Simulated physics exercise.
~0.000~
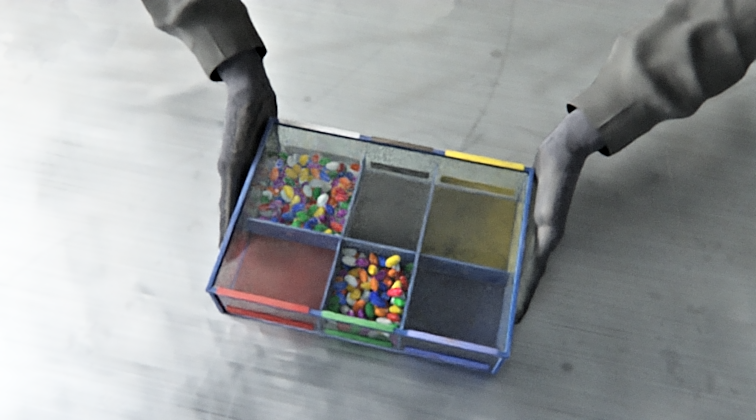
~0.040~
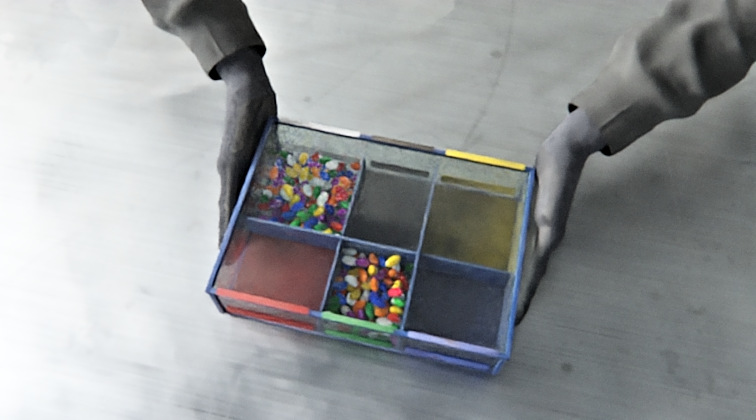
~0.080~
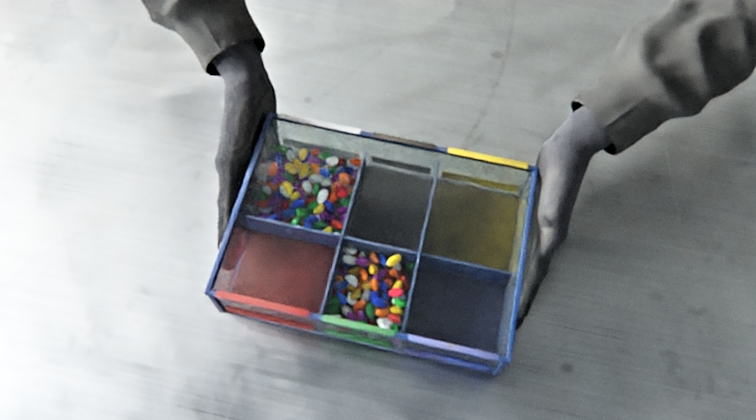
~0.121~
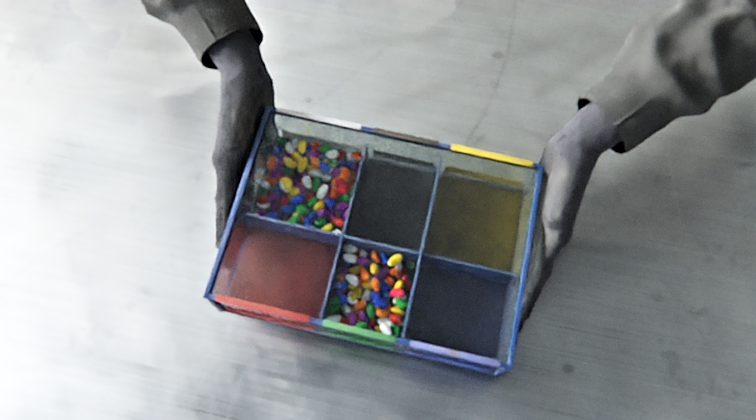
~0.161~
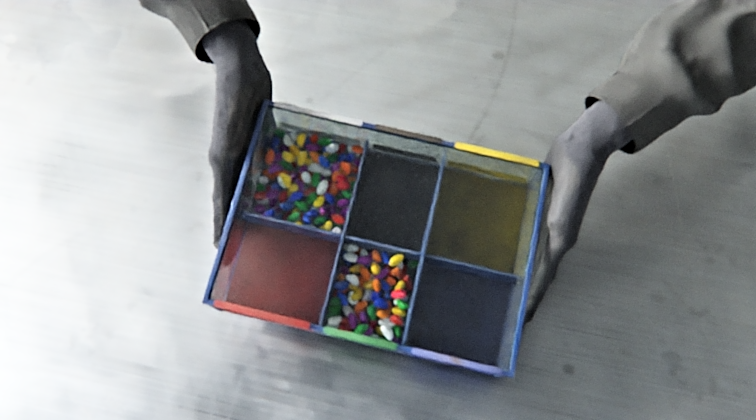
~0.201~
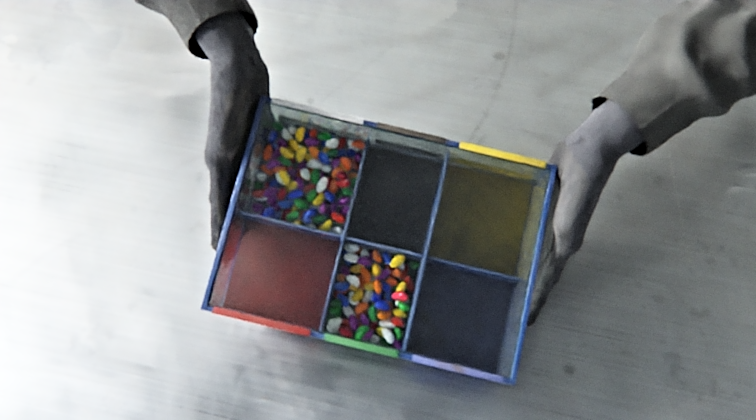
Two hands gripping a clear six-compartment box, slightly tilting it as colourful jelly beans sit in the back-left and front-middle sections.
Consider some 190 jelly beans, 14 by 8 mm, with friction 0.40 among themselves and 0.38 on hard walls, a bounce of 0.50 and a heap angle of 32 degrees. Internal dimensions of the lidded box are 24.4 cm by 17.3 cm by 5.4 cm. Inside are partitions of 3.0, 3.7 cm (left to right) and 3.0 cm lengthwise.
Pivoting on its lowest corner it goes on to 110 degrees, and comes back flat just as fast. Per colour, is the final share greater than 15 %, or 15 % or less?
Red: Qualifies; blue: Does not qualify; green: Qualifies; yellow: Does not qualify; white: Does not qualify; black: Does not qualify.
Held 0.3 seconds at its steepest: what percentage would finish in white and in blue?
Then, in per cent: White 0; blue 5.
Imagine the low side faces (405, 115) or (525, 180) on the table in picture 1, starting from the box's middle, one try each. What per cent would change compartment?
First try: Around 40 percent; second try: Around 60 percent.
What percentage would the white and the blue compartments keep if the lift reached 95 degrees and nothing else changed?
In per cent, white gets 5 and blue gets 5.
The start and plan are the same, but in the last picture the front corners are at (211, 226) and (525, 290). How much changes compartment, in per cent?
About 40 per cent.
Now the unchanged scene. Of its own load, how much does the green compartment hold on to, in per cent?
Fraction kept: Approx. 90 %.
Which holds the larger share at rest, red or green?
Fuller: Green.
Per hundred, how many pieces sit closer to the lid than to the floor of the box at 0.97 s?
Close to 80 in a hundred.
Then, at 0.97 s, tilt 110 degrees; red 30 %, green 55 %, white 15 %.
After 1.48 s, tilt 48 degrees; red 35 %, blue 5 %, green 60 %.
After 2.05 s, tilt 0 degrees; red 35 %, blue 5 %, green 60 %.
In the end, at 2.7 s, red 35 %, blue 5 %, green 60 %, yellow 0 %, white 0 %, black 0 %.
